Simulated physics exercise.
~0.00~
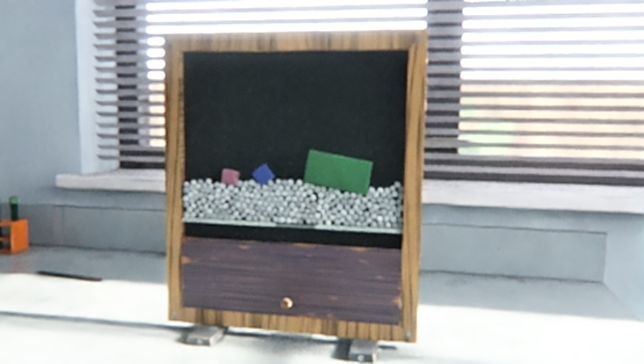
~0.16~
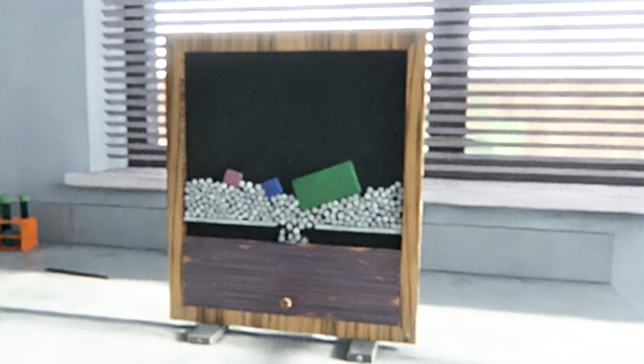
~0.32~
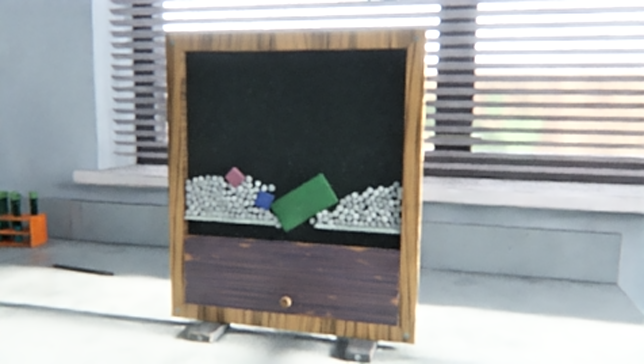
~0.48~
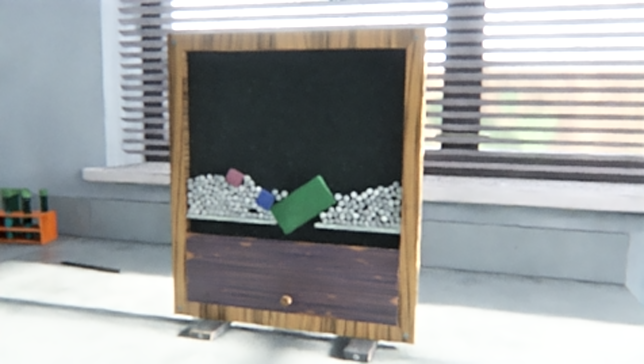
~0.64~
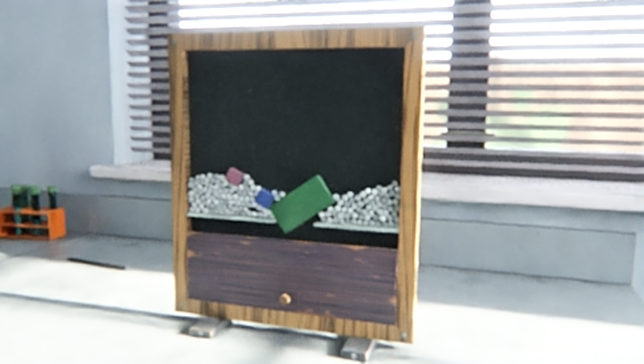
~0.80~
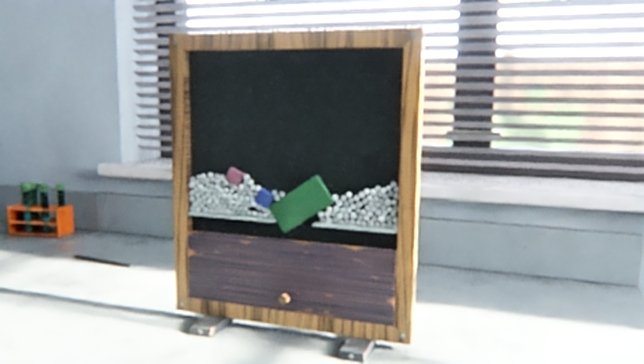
White beads drain through a gap until the tilting green block settles low across it.
